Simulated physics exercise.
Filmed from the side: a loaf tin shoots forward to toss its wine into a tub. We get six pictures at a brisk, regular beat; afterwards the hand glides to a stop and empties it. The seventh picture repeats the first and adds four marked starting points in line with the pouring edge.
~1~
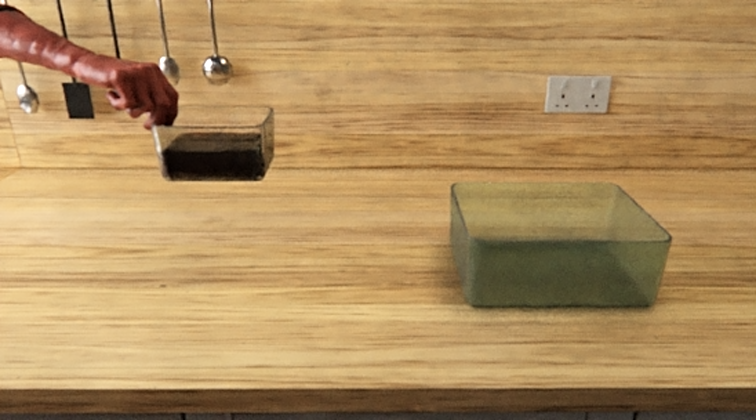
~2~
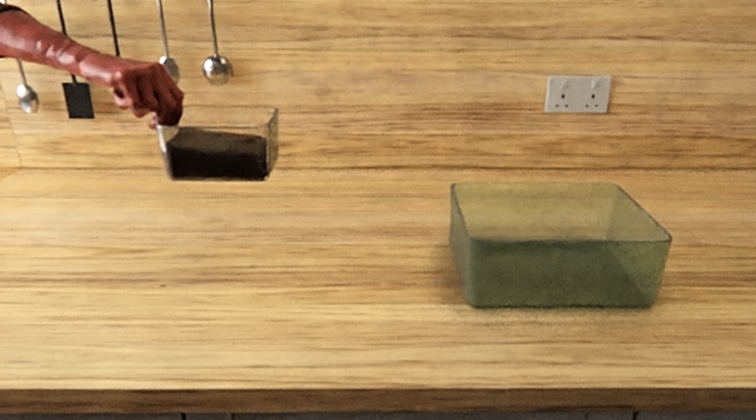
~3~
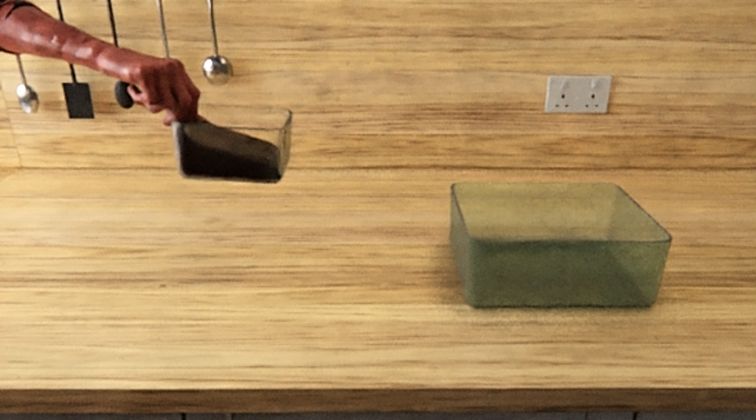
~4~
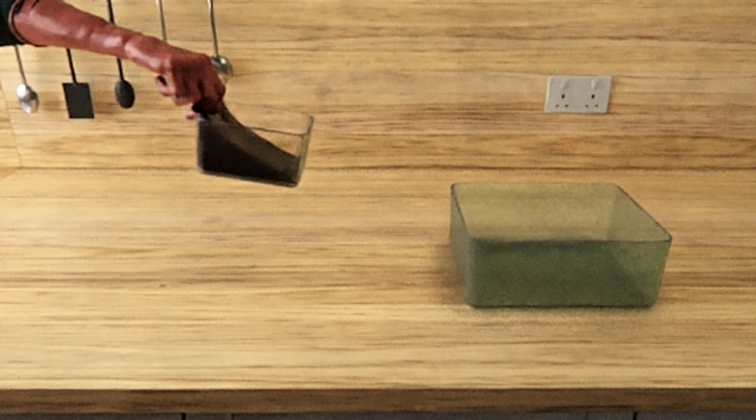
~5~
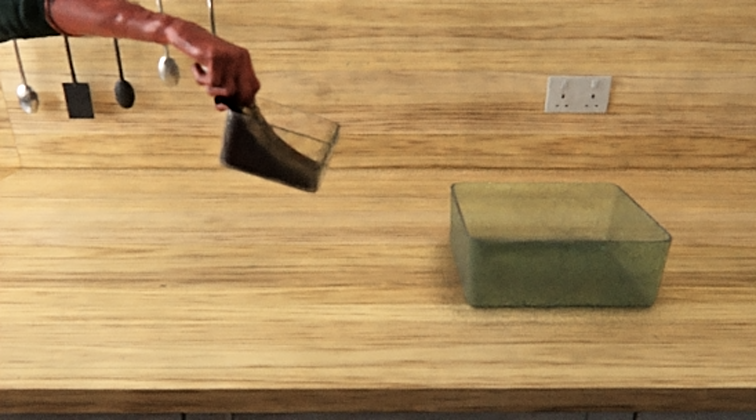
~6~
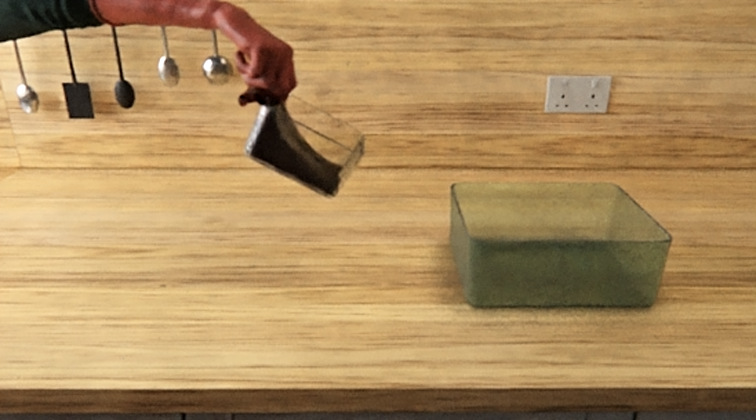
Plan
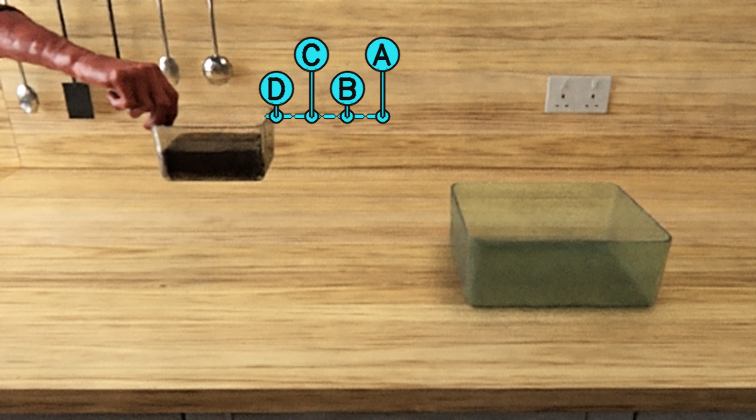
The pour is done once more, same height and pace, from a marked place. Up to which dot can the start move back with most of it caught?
Place C just does it.
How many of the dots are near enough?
Three of them.
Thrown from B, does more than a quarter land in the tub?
Yes.
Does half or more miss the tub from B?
No.
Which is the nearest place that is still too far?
That is place D.
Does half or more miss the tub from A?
No.
On the marked copy, A at (382, 116); B at (347, 116); C at (311, 116); D at (276, 116).
With A, about 76 % lands in the tub, 6 % falls short and 18 % goes beside or beyond.
With B, about 79 % lands in the tub, 18 % falls short and 3 % goes beside or beyond.
With C, about 69 % lands in the tub, 29 % falls short.
With D, about 33 % lands in the tub, 56 % falls short and 11 % goes beside or beyond.
